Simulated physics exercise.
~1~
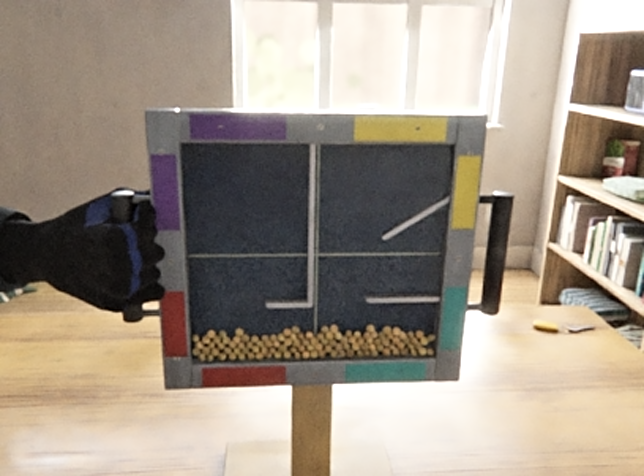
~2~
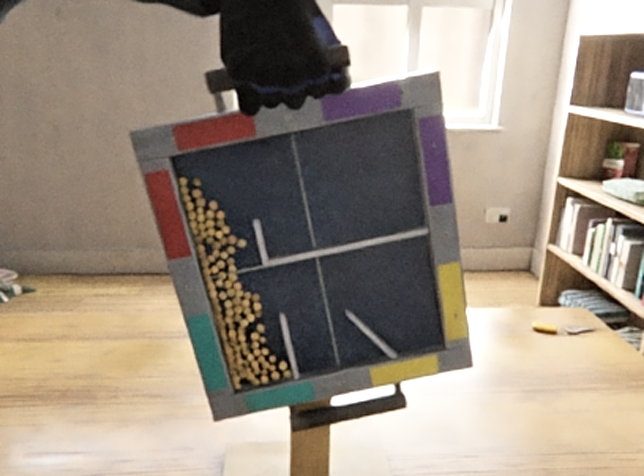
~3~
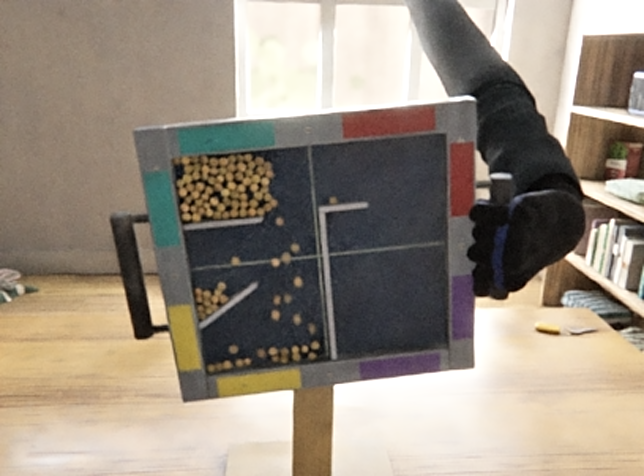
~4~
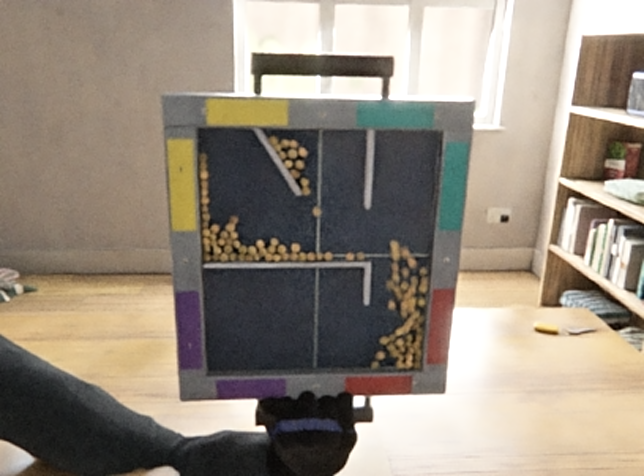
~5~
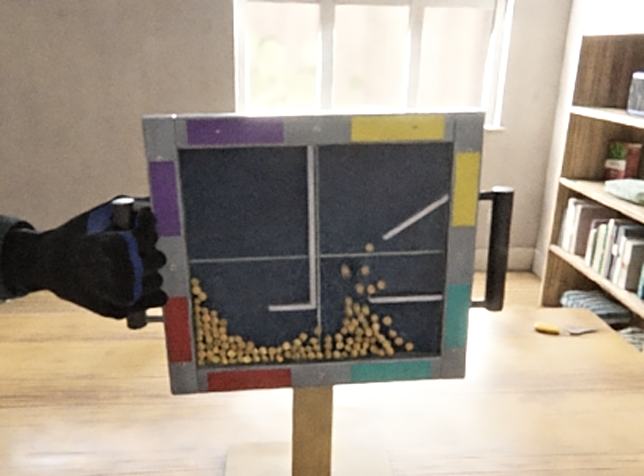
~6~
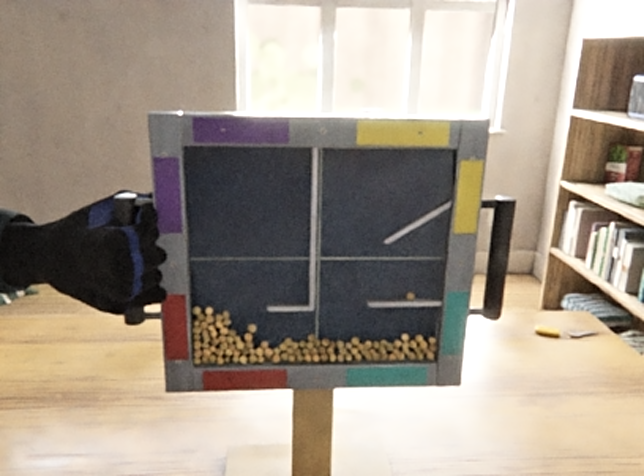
In this clip, a gloved hand turns a framed case of small tan beads clockwise through one full turn, the beads tumbling past its inner walls, until they settle along the bottom, more in the red quarter than the turquoise, leaving yellow and purple empty.
